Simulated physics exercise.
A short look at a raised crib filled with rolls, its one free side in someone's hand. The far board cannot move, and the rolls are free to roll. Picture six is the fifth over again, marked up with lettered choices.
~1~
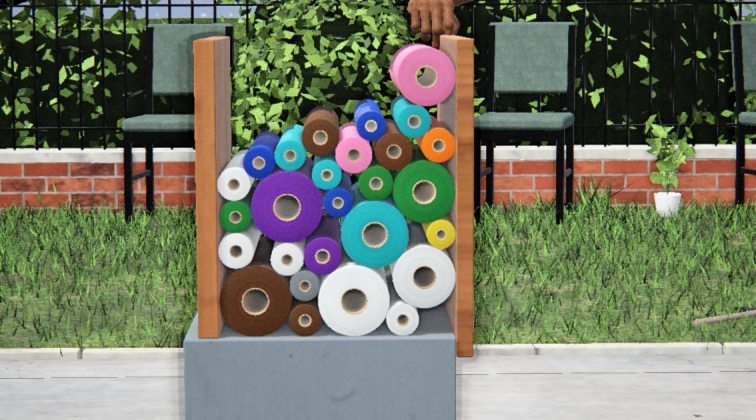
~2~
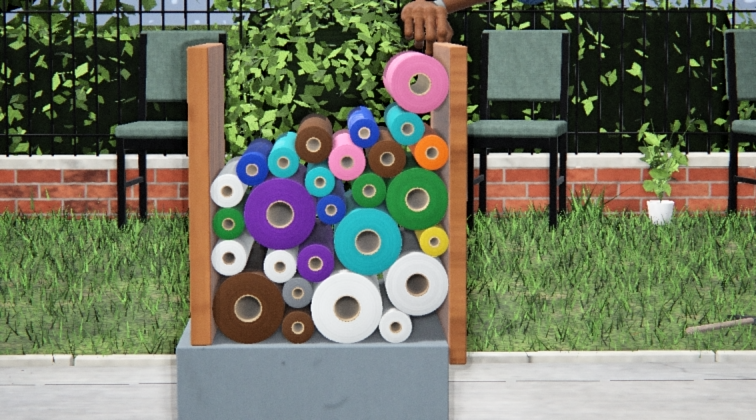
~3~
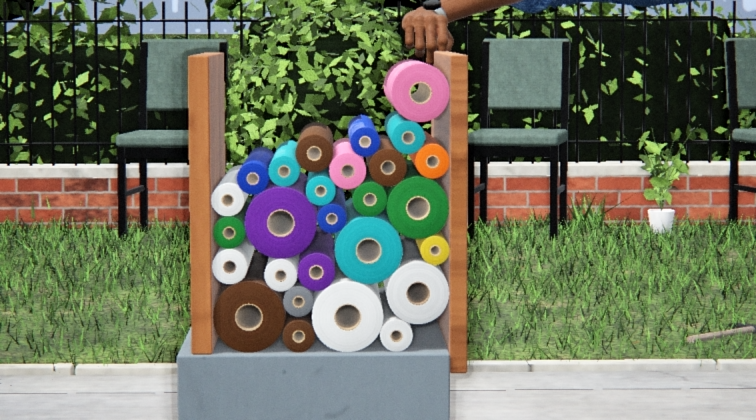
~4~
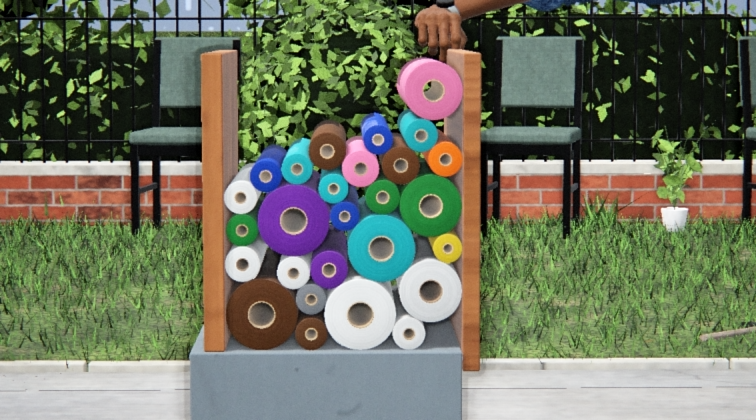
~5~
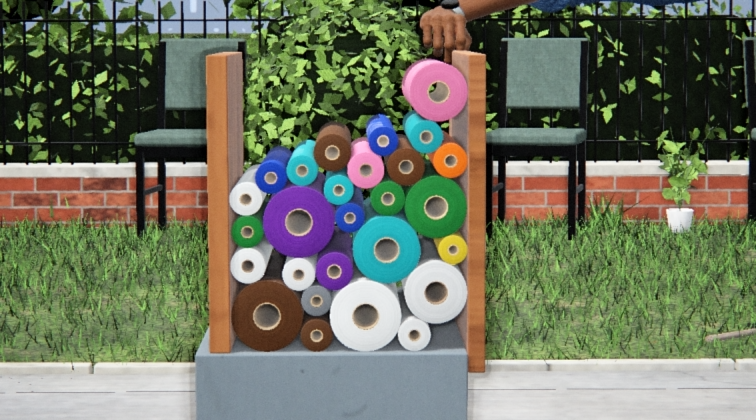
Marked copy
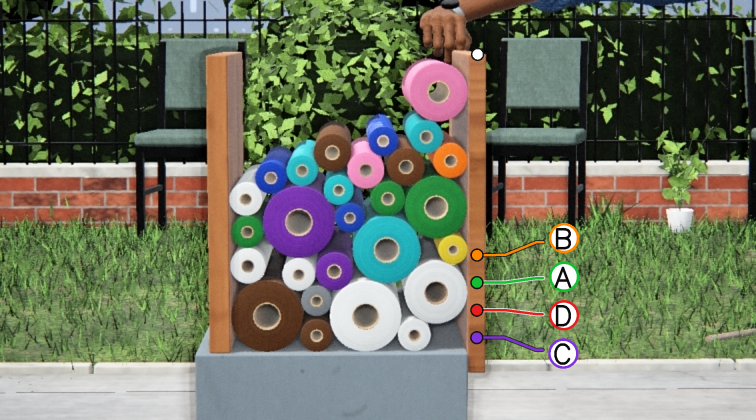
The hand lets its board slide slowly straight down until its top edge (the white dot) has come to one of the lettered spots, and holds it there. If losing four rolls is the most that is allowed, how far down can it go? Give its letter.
Lower it to B and no more.
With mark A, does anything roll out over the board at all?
At A: Yes.
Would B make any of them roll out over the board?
Yes, at B.
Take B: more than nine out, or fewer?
Fewer than nine.
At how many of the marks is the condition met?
One of the four.
On the copy, A at (477, 283); B at (477, 255); C at (477, 337); D at (477, 310); the white dot at (477, 54).
On B. First, top of the board (468, 137).
Then, top of the board (468, 231).
Finally, top of the board (468, 254), three out over the board.
By contrast, A more than four out over the board; C more than four out over the board; D more than four out over the board.
